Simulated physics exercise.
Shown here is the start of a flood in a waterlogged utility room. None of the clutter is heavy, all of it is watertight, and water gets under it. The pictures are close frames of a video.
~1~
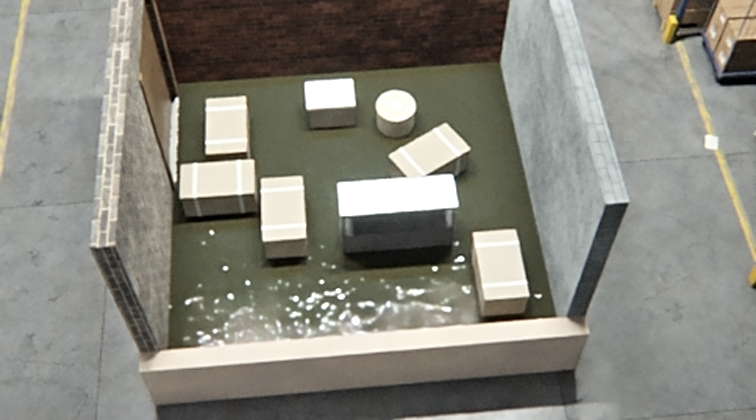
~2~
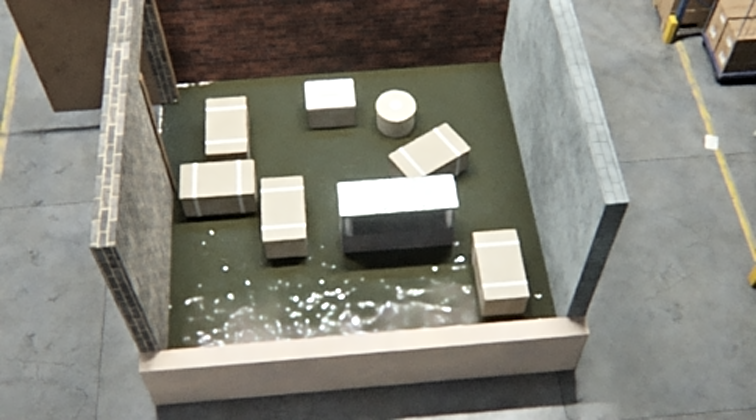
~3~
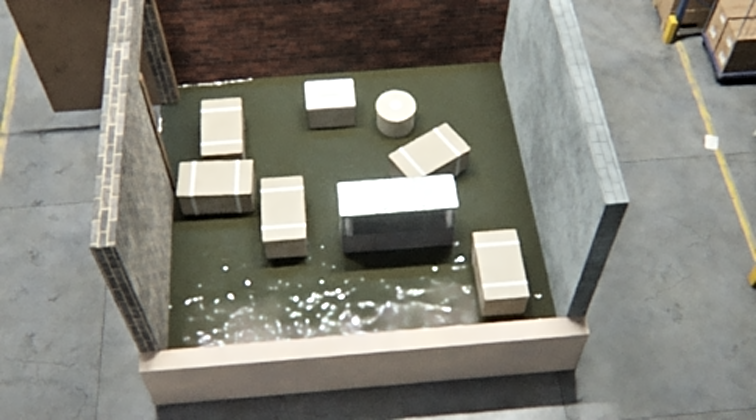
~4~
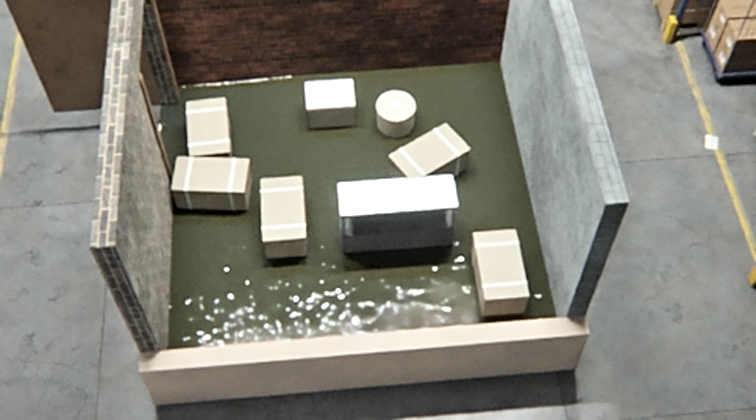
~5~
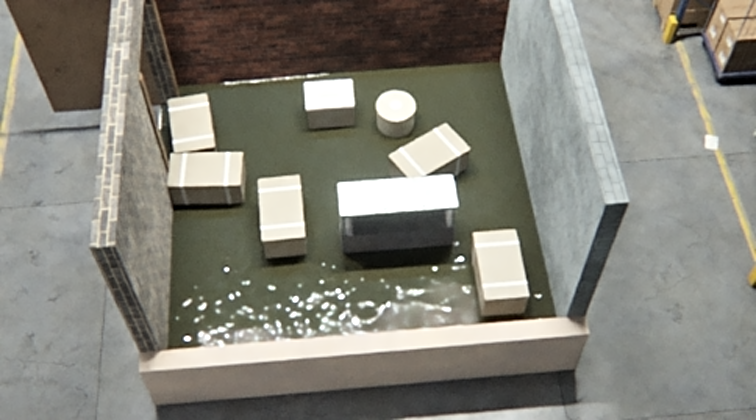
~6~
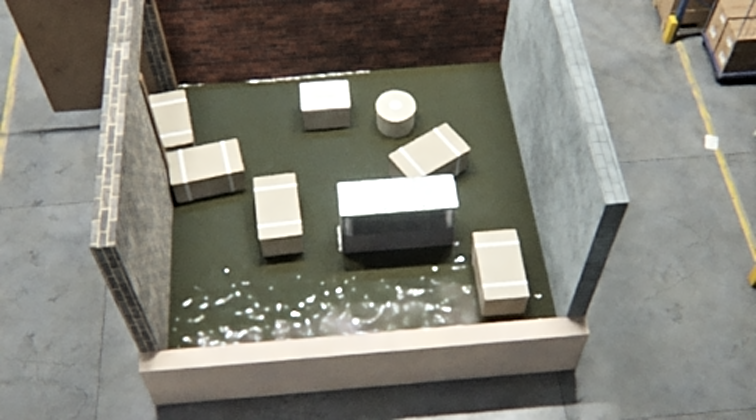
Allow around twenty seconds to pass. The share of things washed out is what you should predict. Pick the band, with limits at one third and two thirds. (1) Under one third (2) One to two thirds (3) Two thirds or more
(3) Two thirds or more.
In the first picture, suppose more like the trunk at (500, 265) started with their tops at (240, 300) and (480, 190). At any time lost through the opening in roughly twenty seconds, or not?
Taking them in the order asked, the first is removed while the second is not removed.
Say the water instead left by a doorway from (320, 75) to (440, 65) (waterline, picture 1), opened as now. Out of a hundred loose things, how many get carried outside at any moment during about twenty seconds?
Around 100 in a hundred.
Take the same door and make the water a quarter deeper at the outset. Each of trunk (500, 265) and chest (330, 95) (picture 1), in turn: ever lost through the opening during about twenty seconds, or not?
In that order: Kept in, yes.
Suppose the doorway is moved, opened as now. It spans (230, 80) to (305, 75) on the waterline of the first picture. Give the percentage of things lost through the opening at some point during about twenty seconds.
It comes to about 70 per cent.
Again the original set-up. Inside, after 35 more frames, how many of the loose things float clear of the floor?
Result - 2.
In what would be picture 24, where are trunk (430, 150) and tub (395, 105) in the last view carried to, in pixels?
Approximately (364, 144) for one, (300, 100) for the other.
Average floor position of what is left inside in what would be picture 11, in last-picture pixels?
The remaining things centre around (358, 181).
A moment on, 2 of 7 are out; 5 afloat.
Next, 4 of 7 are out; 3 afloat.
Later, 5 of 7 are out; 2 afloat.
In the end, 5 of 7 are out; 2 afloat.
